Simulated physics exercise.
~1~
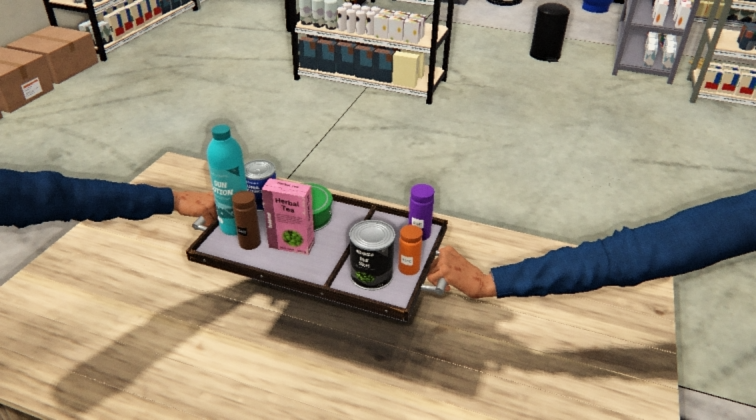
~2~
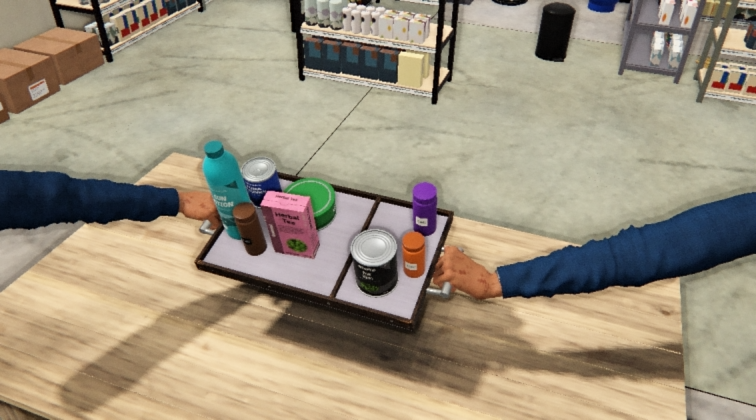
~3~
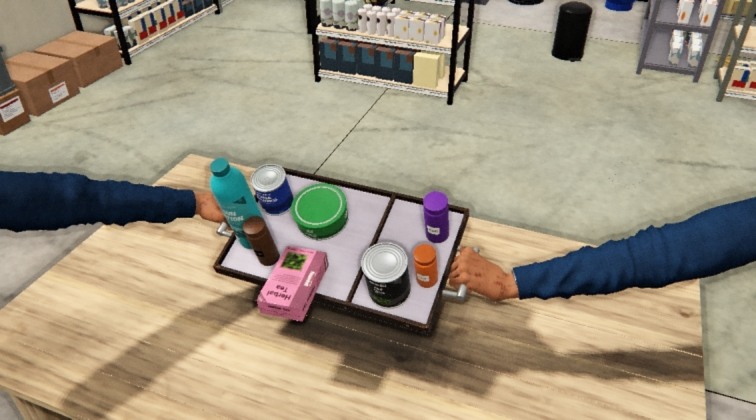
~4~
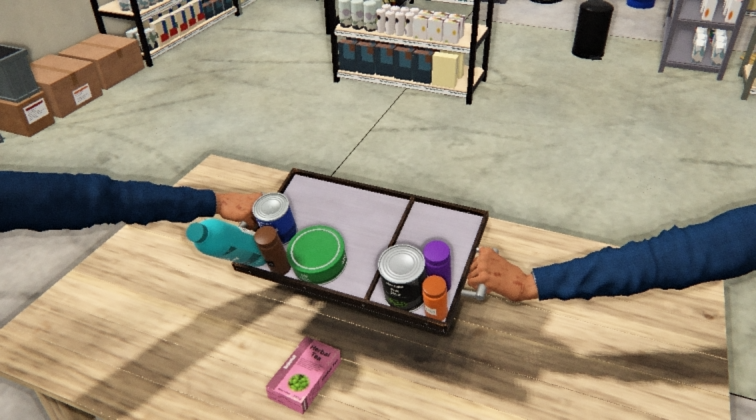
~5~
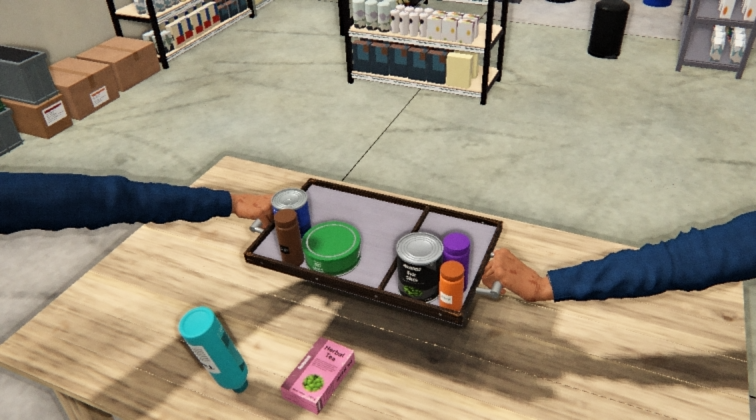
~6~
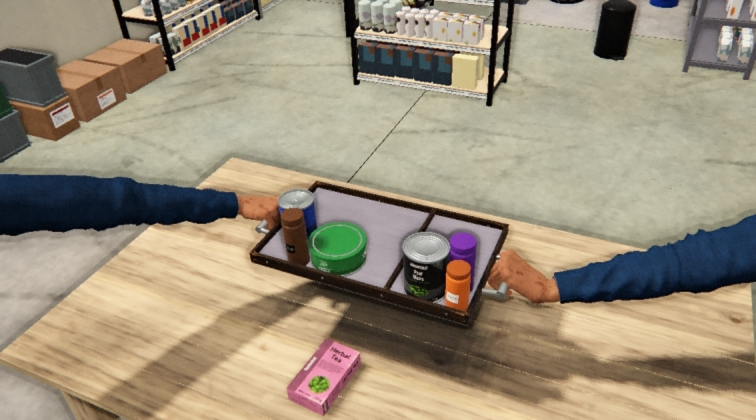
Two hands tilting a tray of groceries toward the near side, tipping a pink packet then a turquoise bottle off, then levelling it.
